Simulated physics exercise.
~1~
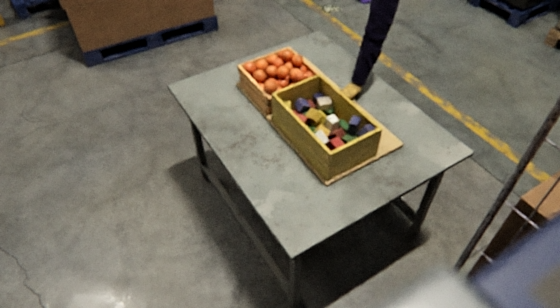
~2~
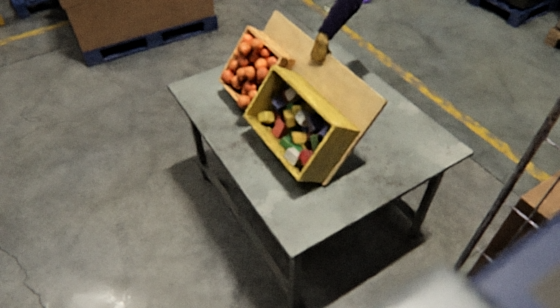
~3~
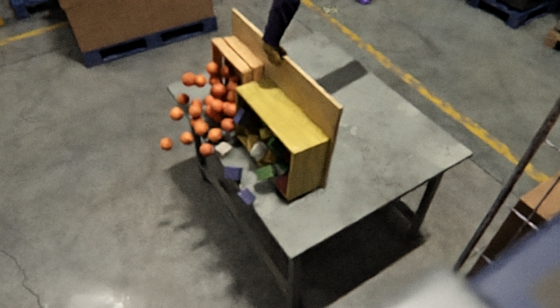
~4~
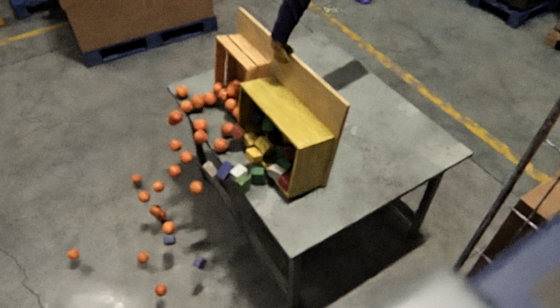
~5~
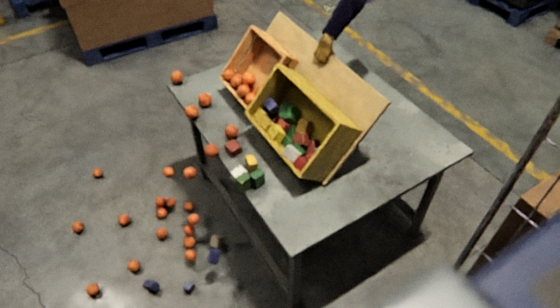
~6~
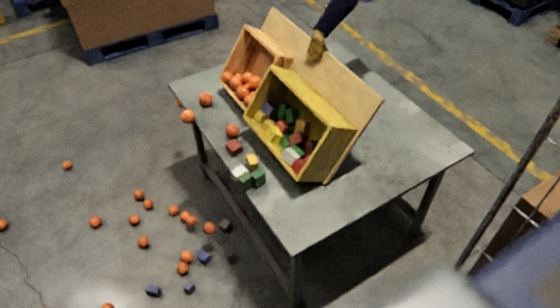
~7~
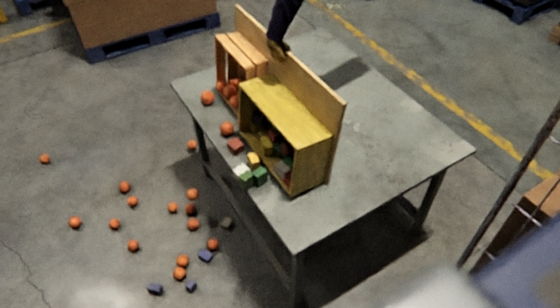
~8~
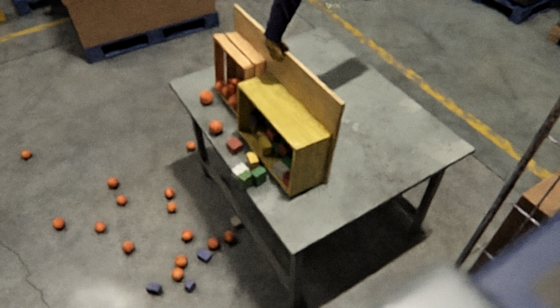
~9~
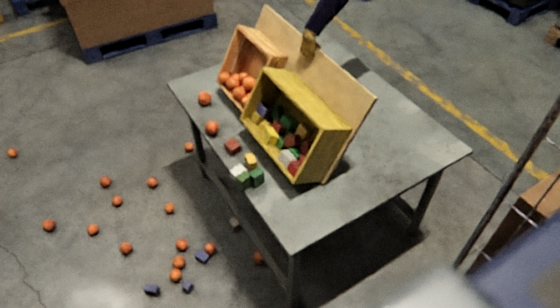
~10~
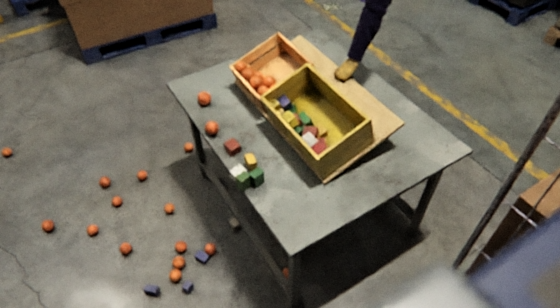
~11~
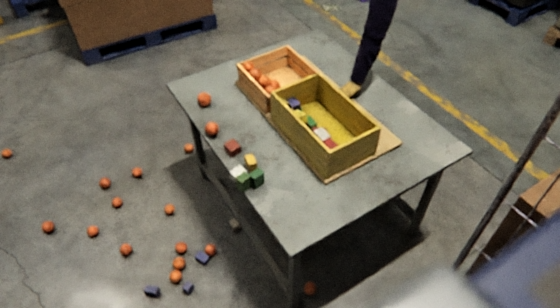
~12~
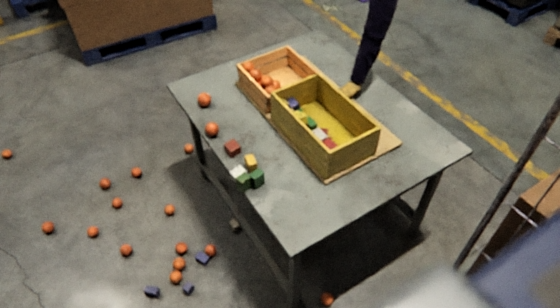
Board with two boxes being tilted twice by a gloved hand, spilling oranges and some coloured blocks, then lowered flat again.
